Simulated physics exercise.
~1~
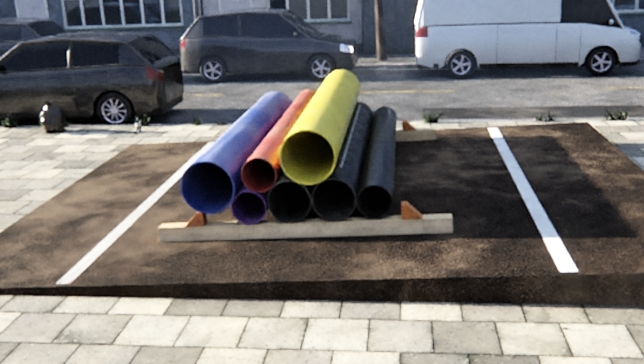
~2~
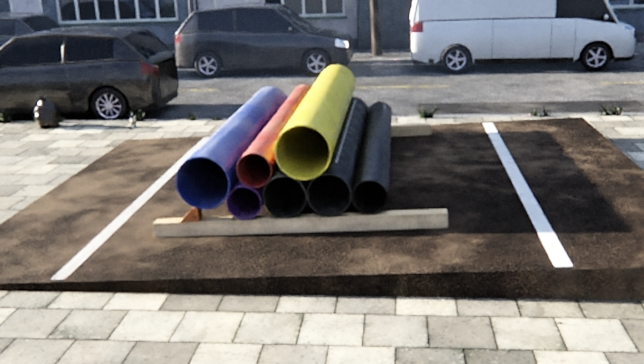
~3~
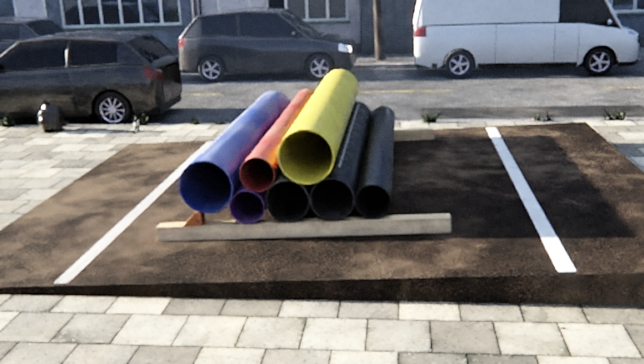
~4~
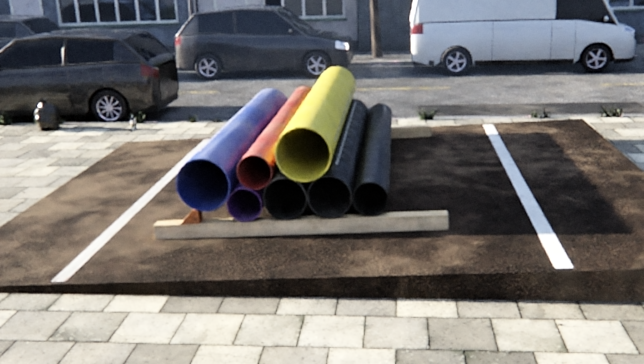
The video shows a stack of coloured and black plastic pipes resting on wooden bearers between two white lines on a brown pad, with vehicles parked behind. The view sways slightly while the pipes stay in place, and the stack remains intact at the end.
